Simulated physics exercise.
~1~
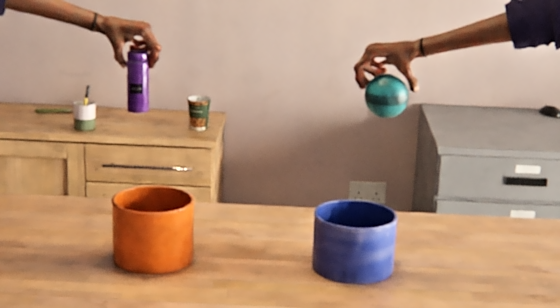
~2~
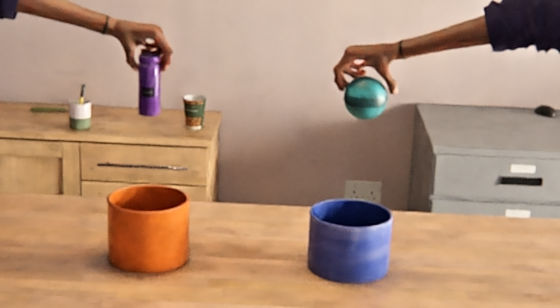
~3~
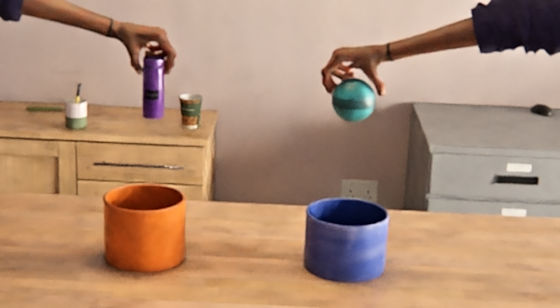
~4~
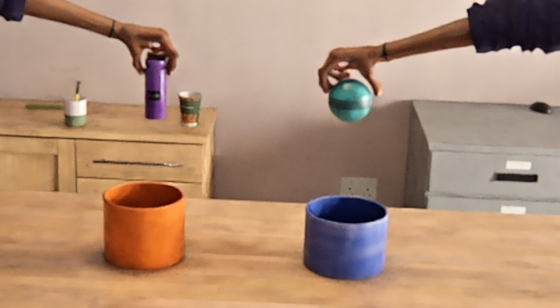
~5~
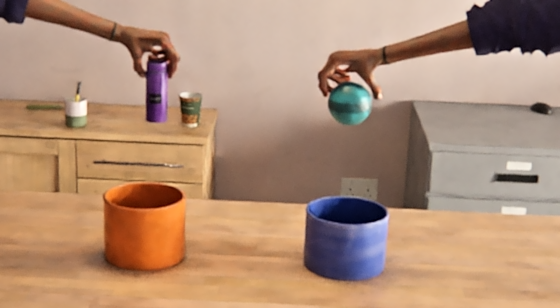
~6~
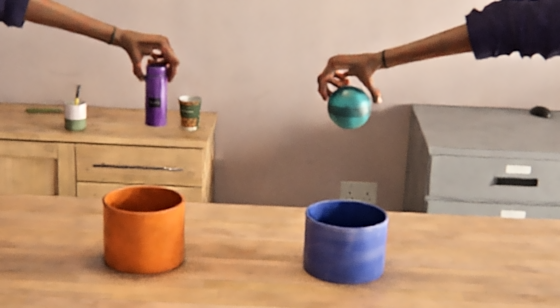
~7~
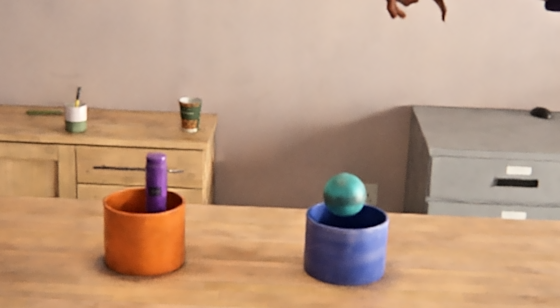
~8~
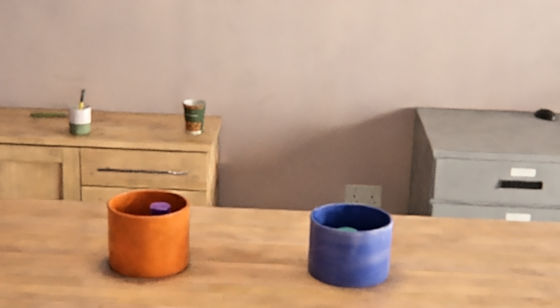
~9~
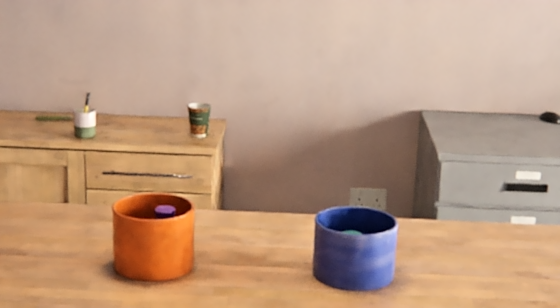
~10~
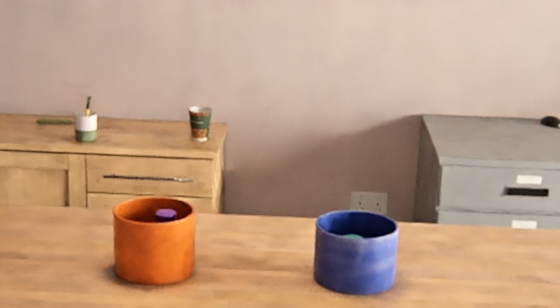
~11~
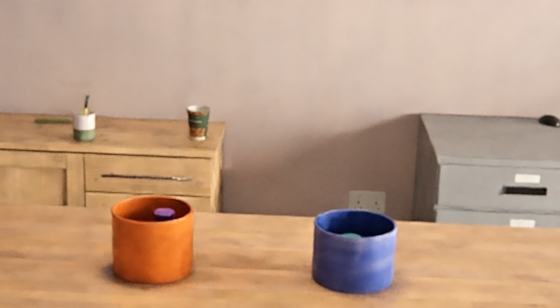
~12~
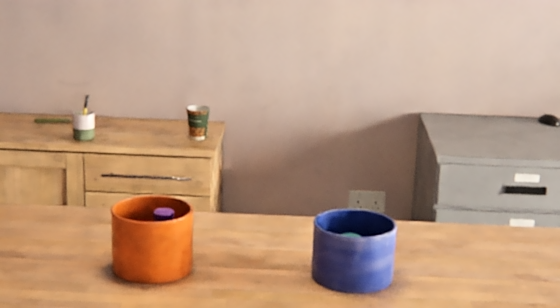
Over a wooden table, two hands releasing a purple shaker and a turquoise ball, which drop into orange and blue pots and stay inside.
